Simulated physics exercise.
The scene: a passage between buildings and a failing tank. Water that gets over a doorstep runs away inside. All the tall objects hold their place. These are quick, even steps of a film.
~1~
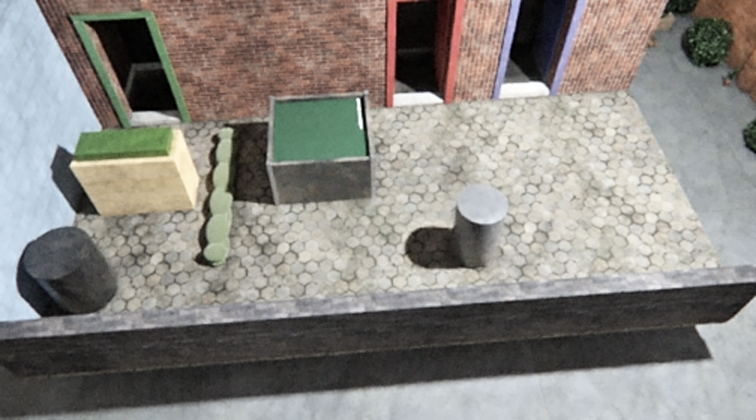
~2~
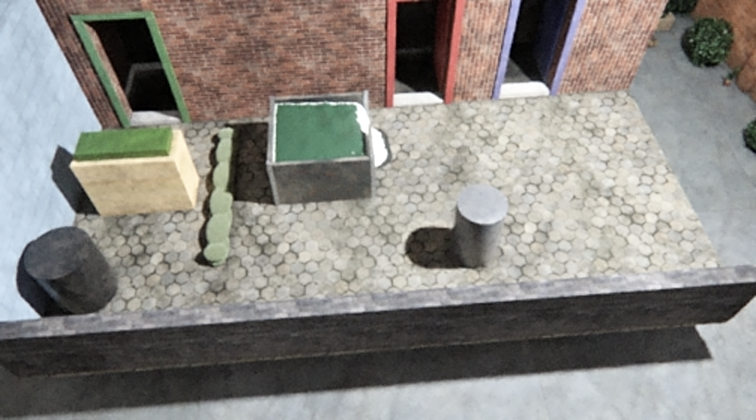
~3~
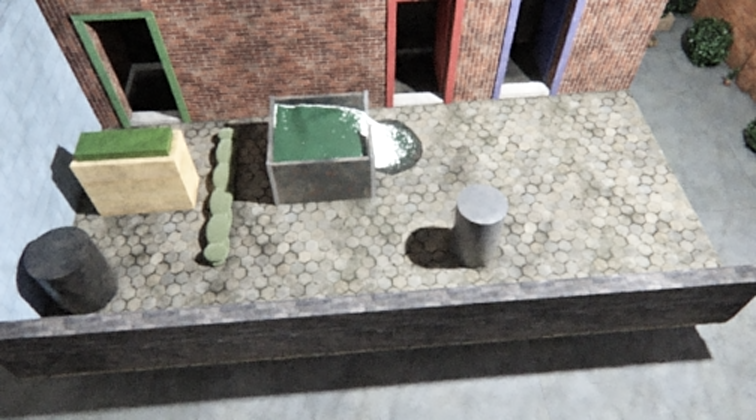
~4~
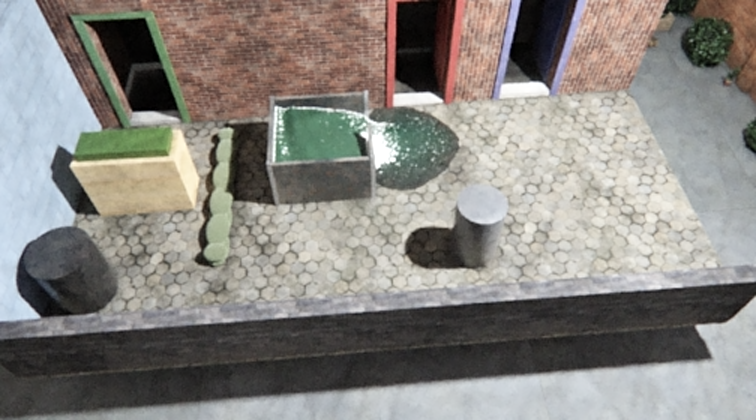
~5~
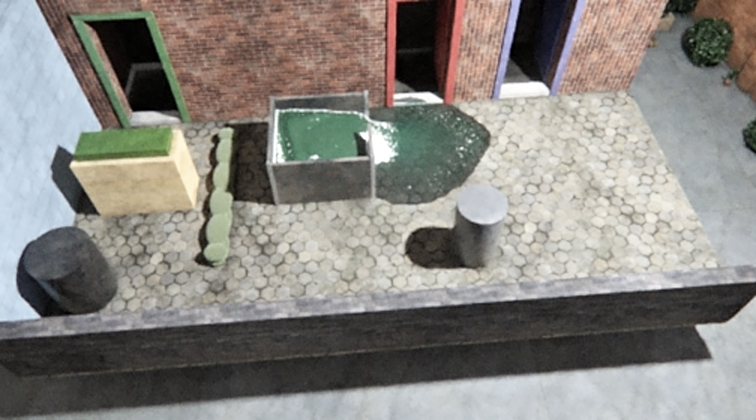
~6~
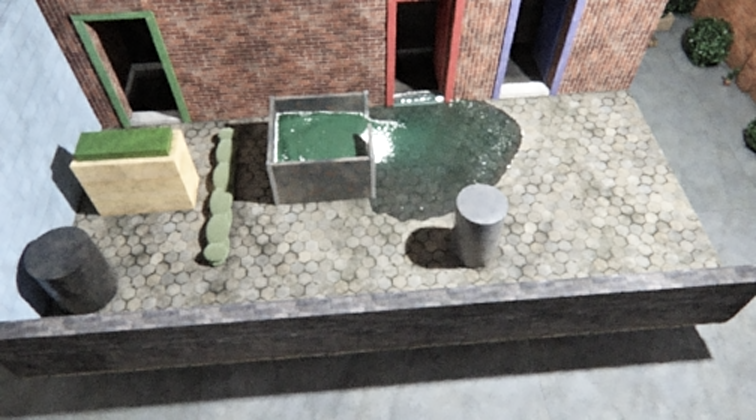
Green water pouring from the right side of an open square tank and spreading rightward across paving beside a brick building.
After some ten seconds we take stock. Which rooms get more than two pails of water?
One by one: The green door stays under that; the blue door stays under that; the red door takes more than that.
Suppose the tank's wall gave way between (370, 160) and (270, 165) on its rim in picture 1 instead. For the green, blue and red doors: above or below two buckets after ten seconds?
My reading: The green one takes less, the blue one stays under, the red one lets less in.
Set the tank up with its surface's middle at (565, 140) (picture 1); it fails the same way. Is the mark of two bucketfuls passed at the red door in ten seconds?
In short: Red door stays under.
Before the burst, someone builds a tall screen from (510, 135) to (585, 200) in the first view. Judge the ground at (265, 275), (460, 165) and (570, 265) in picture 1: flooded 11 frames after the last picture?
One after the other: No water, awash, flooded.
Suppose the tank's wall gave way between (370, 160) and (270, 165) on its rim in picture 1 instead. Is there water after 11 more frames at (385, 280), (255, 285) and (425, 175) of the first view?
One after the other: Under water, flooded, dry.
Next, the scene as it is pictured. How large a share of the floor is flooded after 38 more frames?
Roughly 45 per cent.
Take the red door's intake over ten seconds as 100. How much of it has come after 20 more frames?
Near 85 in a hundred.
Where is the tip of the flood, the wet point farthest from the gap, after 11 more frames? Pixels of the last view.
Around (680, 237).
A moment on, water covers 30 % of the floor; the green door not reached, the blue door wet at the sill, nothing in, the red door over two buckets in.
Next, water covers 40 % of the floor; the green door not reached, the blue door wet at the sill, nothing in, the red door far over two buckets in.
Then, water covers 45 % of the floor; the green door not reached, the blue door wet at the sill, nothing in, the red door far over two buckets in.
Later, water covers 45 % of the floor; the green door not reached, the blue door wet at the sill, nothing in, the red door far over two buckets in.
In the end, water covers 45 % of the floor; the green door not reached, the blue door wet at the sill, nothing in, the red door far over two buckets in.
